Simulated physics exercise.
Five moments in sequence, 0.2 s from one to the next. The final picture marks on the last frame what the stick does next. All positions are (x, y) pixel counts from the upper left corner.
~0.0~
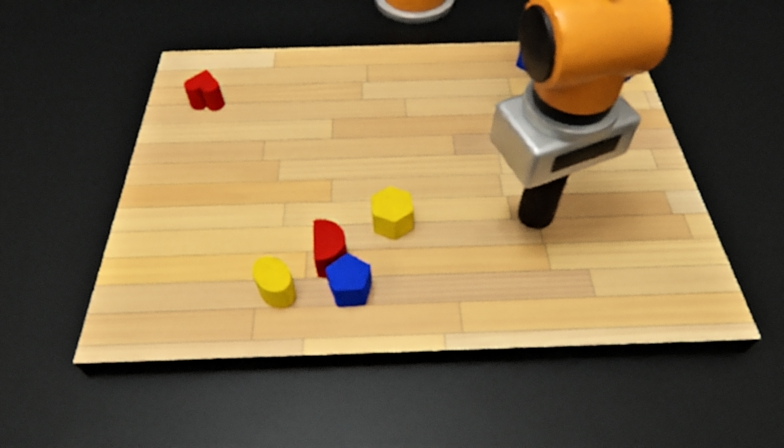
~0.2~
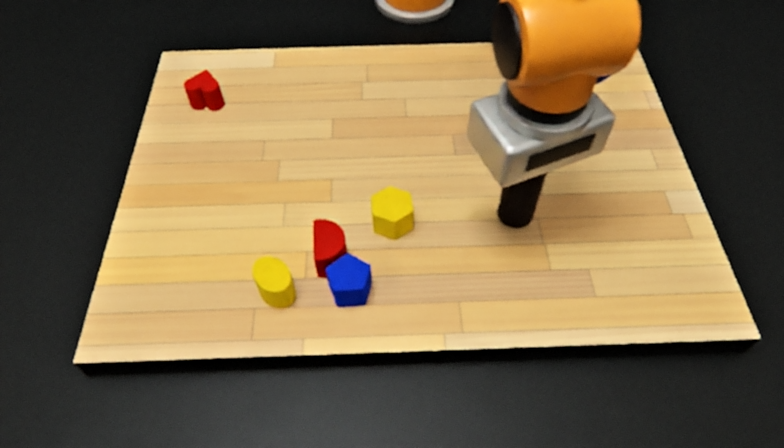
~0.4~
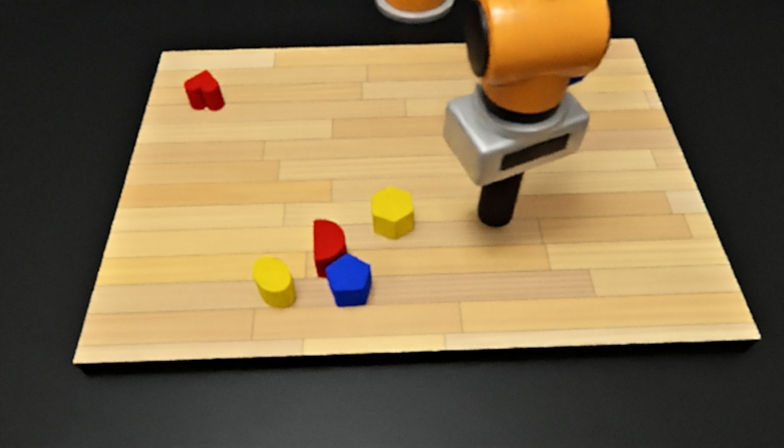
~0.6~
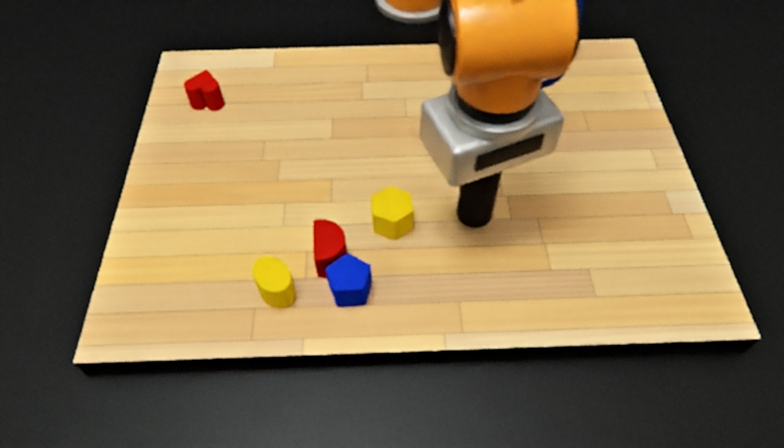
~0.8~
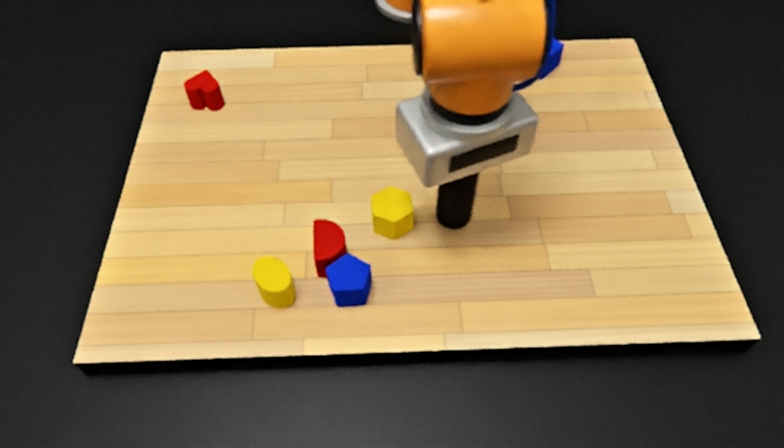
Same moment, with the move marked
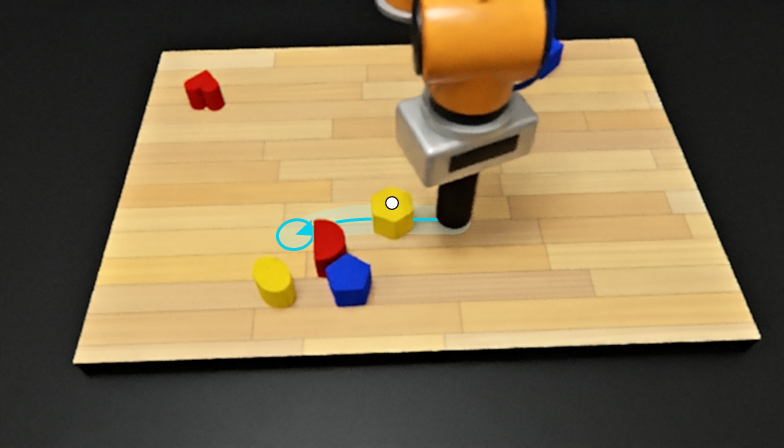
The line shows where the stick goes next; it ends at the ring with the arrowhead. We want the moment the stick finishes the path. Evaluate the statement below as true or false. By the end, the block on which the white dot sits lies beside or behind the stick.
That is false.
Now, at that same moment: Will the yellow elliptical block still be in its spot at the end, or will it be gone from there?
At the end, its place is the same.
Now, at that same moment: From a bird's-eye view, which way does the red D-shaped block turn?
In a top view, it turns counterclockwise.
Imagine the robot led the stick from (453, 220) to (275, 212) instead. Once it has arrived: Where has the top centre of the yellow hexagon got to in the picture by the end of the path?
It ends at (243, 218).
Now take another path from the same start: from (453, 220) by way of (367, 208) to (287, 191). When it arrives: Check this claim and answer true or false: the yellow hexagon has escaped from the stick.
My answer: True.
Drawn move, from (453, 220) by way of (374, 219) to (296, 234); the dot is on the yellow hexagon.
On the path given first. One third of the way, stick (399, 214); yellow hexagon (361, 204).
Two thirds of the way, stick (345, 216); red D-shaped block (321, 242), turned 25° anticlockwise; yellow hexagon (305, 206).
At the end, stick (294, 229); yellow elliptical block still; red D-shaped block (320, 242), turned 30° anticlockwise; yellow hexagon (252, 212), turned 20° clockwise.
